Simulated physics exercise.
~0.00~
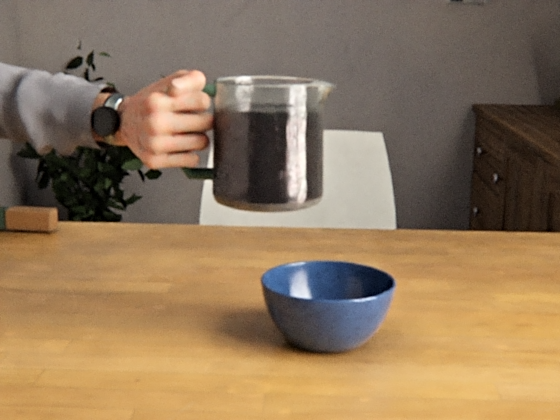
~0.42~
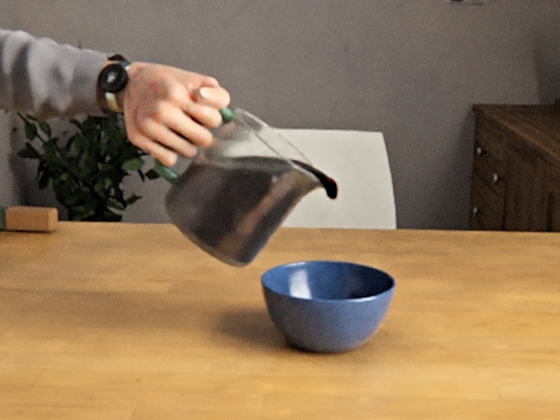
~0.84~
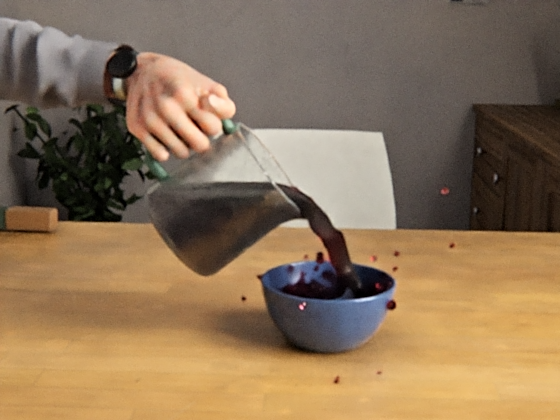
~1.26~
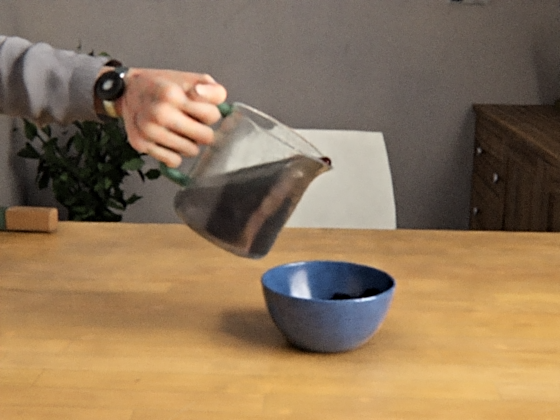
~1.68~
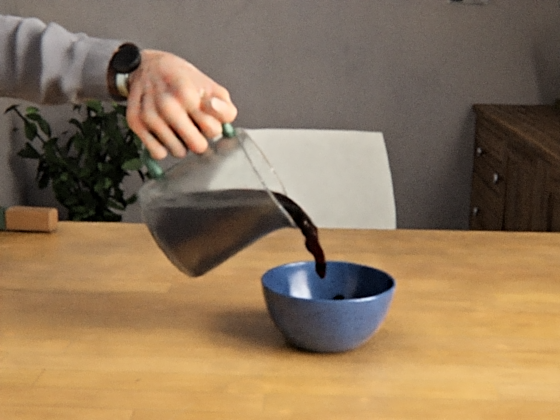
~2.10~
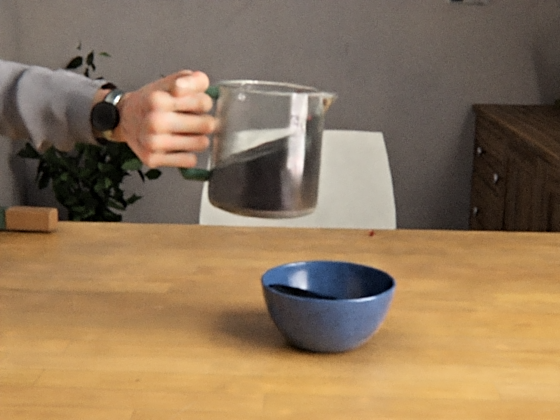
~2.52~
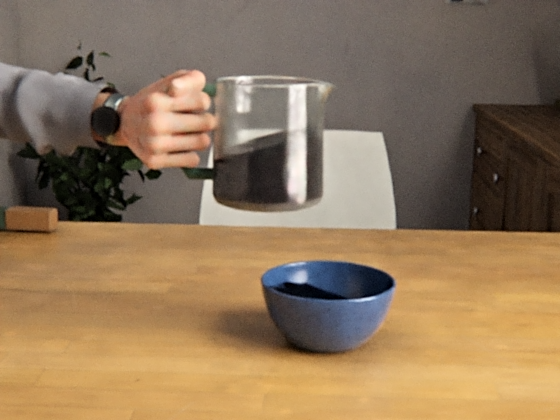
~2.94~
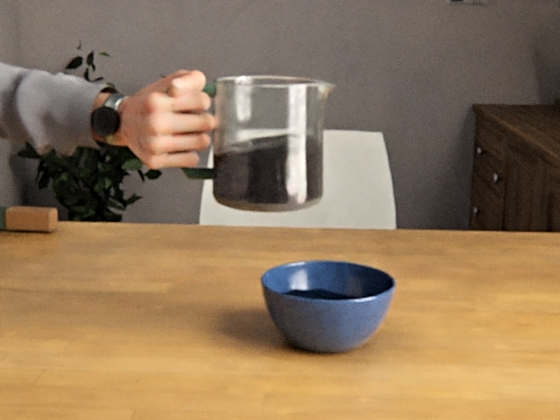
A hand tips a glass pitcher twice, splashing dark liquid into a blue bowl, then levels it.
